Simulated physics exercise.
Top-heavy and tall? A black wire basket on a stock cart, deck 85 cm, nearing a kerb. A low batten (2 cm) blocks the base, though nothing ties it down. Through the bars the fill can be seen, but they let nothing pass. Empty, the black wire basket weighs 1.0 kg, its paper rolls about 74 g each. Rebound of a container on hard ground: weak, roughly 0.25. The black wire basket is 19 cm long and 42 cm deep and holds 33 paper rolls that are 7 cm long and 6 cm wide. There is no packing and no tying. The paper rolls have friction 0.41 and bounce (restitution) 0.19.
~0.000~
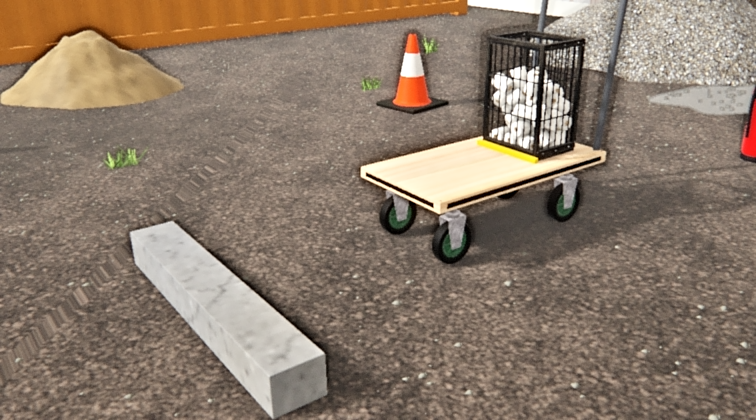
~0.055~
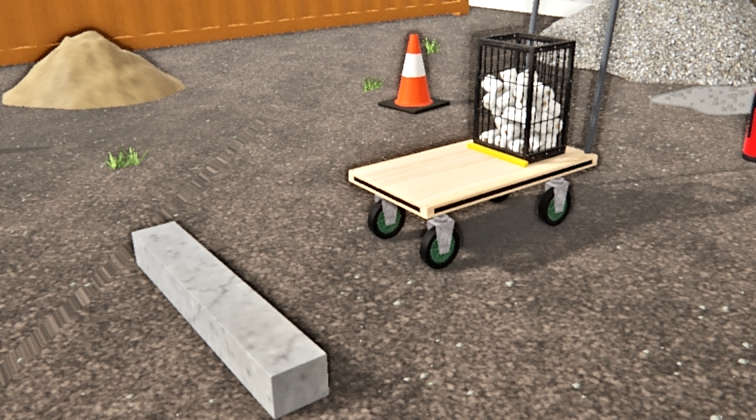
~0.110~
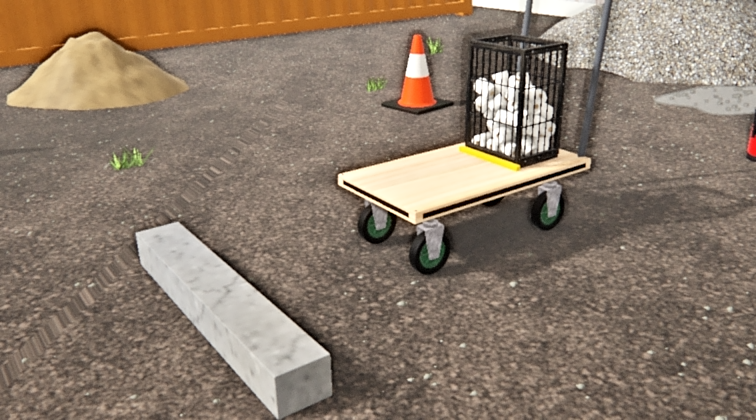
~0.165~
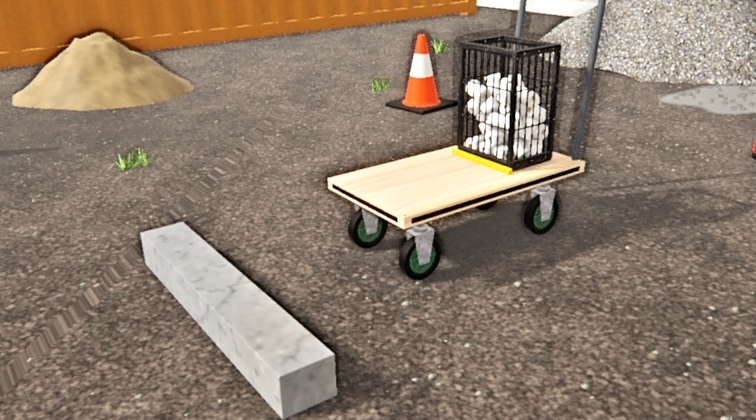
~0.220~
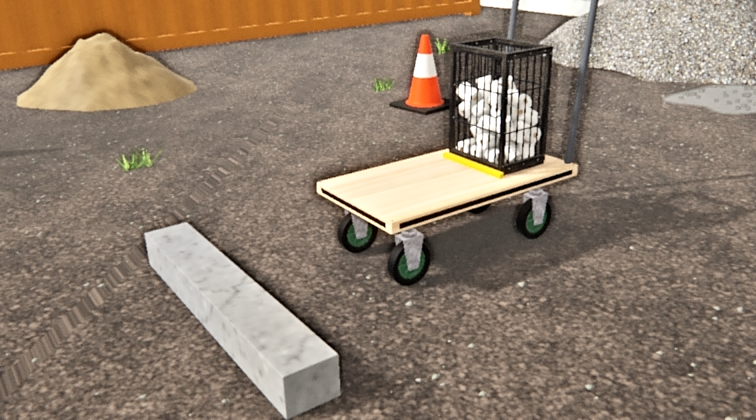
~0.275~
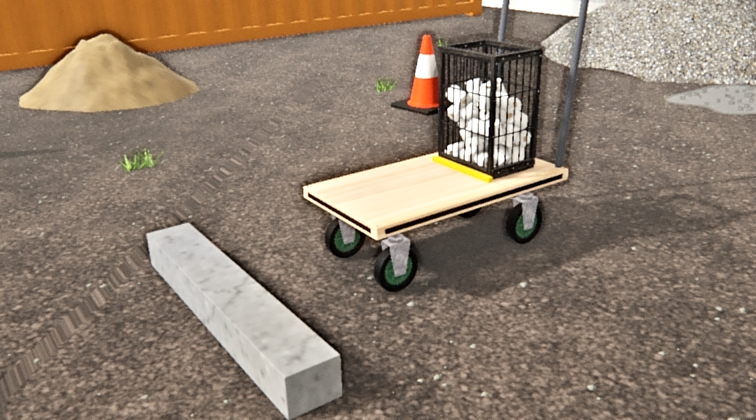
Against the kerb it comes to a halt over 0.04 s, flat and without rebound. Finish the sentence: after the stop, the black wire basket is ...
... still upright.
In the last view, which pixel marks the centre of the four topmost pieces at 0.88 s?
I'd put it at about (401, 111).
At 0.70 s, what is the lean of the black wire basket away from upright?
The tilt comes to some 10 degrees.
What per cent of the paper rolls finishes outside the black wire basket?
That comes to around 0 per cent.
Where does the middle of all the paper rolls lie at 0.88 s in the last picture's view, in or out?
Roughly (407, 143).
After 0.58 s, the stop begins.
After 0.70 s, the black wire basket leans 11° with 0 of 33 out.
After 0.88 s, the black wire basket leans 6° with 0 of 33 out.
Final count (at 1.12 s), the black wire basket is upright with 0 of 33 out. Greatest lean of the black wire basket, 12°.
